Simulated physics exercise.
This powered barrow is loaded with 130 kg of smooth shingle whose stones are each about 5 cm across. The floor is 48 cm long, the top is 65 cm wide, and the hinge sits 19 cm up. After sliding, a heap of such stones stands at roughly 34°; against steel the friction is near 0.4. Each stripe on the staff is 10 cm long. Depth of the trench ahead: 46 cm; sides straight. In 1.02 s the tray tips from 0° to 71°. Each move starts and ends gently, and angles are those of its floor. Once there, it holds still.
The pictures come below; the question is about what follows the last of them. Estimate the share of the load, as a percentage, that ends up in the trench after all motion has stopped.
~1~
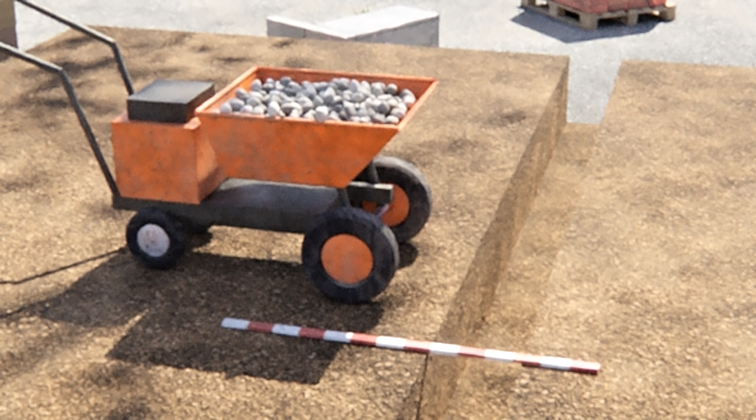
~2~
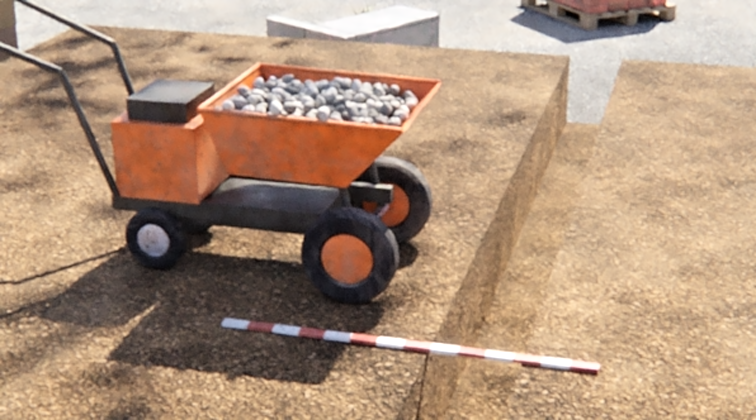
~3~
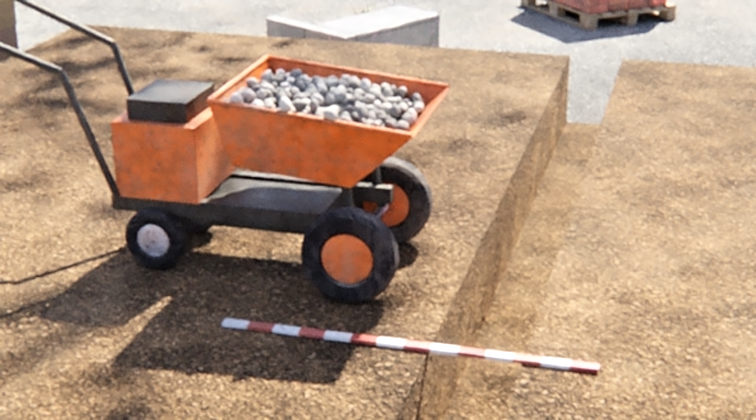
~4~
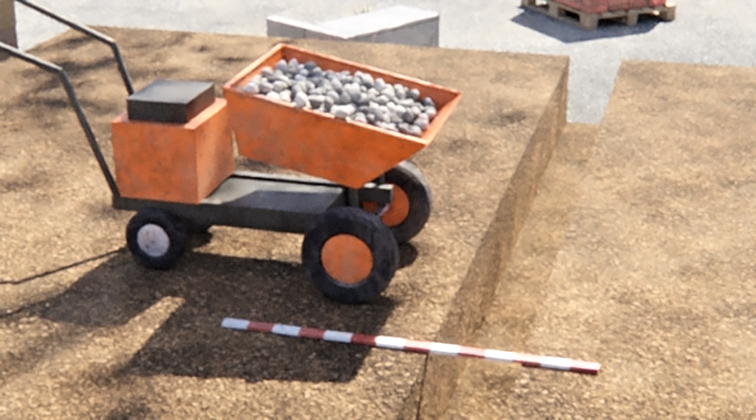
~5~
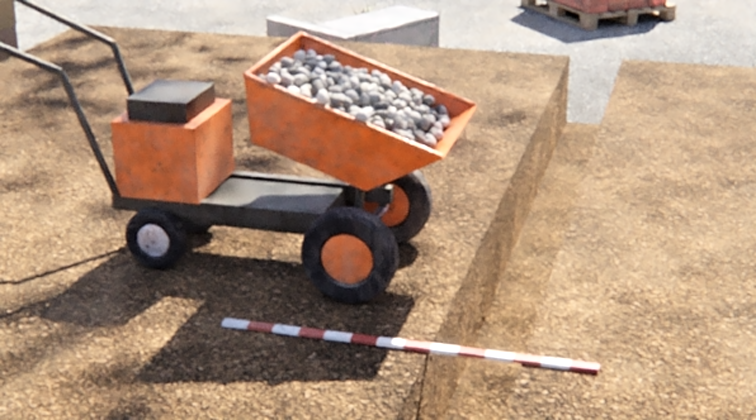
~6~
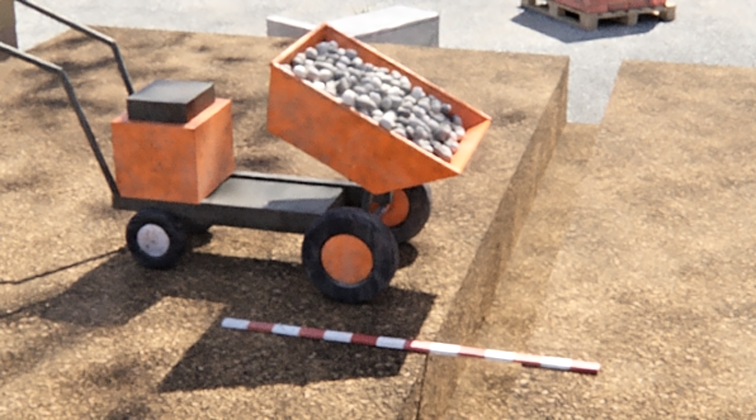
Roughly 40 per cent of the load ends up there.
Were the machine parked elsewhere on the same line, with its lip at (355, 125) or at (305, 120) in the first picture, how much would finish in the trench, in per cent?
Roughly 85 percent for the first, and 90 percent for the second.
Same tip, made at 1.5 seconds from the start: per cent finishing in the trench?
Around 45 per cent would end in the trench.
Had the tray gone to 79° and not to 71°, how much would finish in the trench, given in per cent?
In that case around 45 percent.
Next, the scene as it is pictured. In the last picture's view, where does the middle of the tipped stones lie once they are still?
I'd point to around (577, 288).
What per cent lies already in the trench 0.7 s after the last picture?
Around 15 per cent of it, at that instant.
Then, 0.3 s after the last picture the floor is at 60°, 100 % in the tray; the foremost stones are at (514, 216).
Then, 0.7 s after the last picture the floor is at 71°, 46 % in the tray, 15 % in the trench, 39 % past the trench; the foremost stones are at (652, 299).
Then, 1.0 s after the last picture the floor is at 71°, 12 % in the tray, 28 % in the trench, 60 % past the trench; the foremost stones are past the picture's edge.
Then, 3.0 s after the last picture the floor is at 71°, 0 % in the tray, 40 % in the trench, 60 % past the trench; the foremost stones are past the picture's edge.
